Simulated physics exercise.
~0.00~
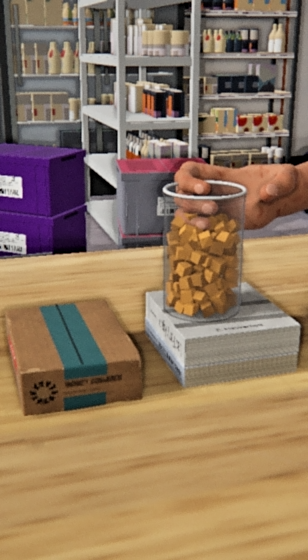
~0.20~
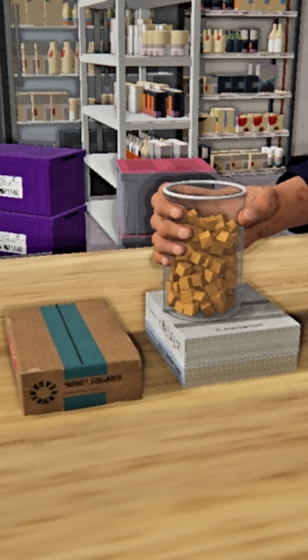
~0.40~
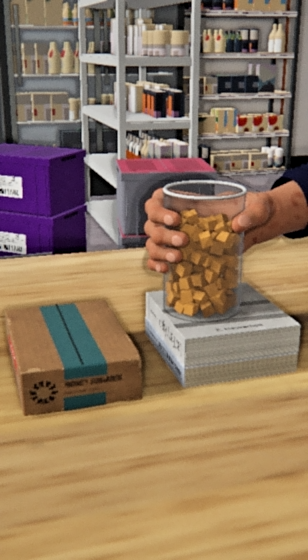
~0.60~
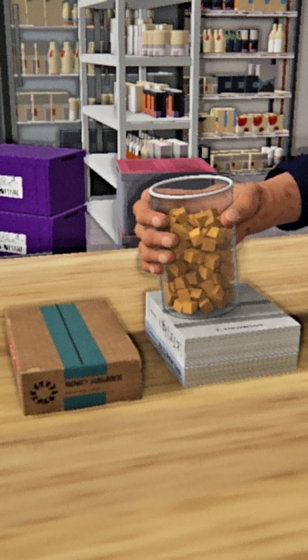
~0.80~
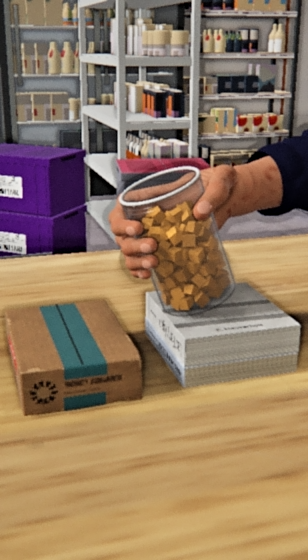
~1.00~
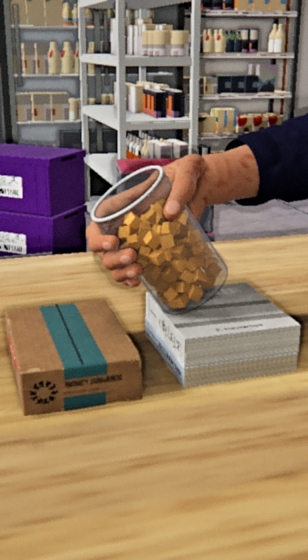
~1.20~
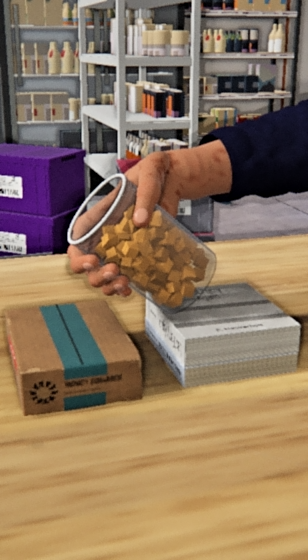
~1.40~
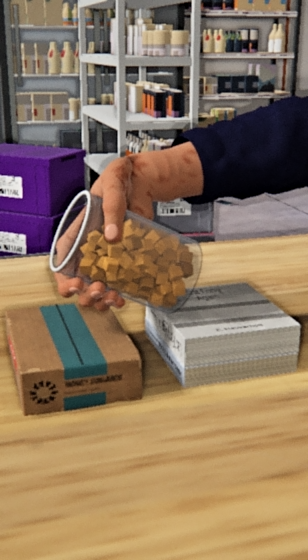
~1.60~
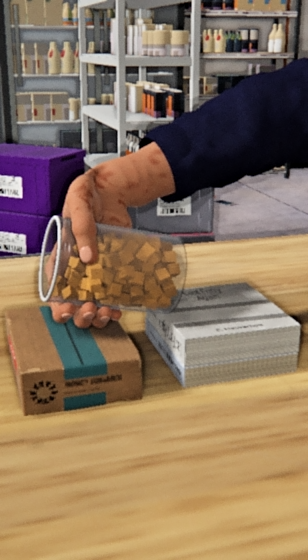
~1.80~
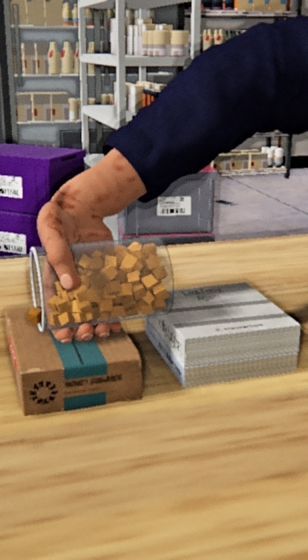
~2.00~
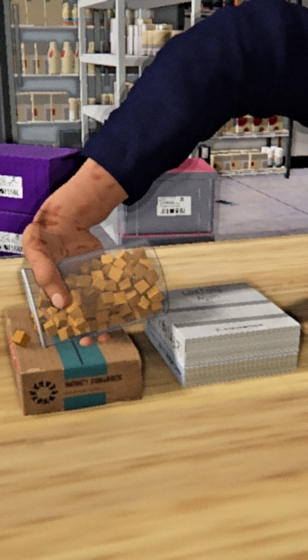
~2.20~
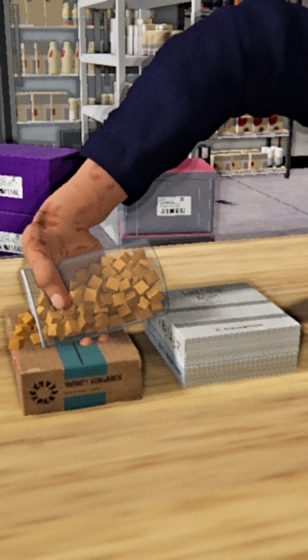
At first, a hand holds a clear open jar of golden-brown croutons upright on a pale box, beside a brown cardboard box with a teal stripe on a wooden counter. The hand begins to tip the jar to the left, and the croutons shift inside without spilling. The dark-sleeved arm swings further across as the jar goes onto its side and its mouth moves over the brown box. Tilted slightly past level, it comes to rest against that box, and a few croutons tumble out. By the end, a small pile sits on the brown box, while most remain in the still-held jar.
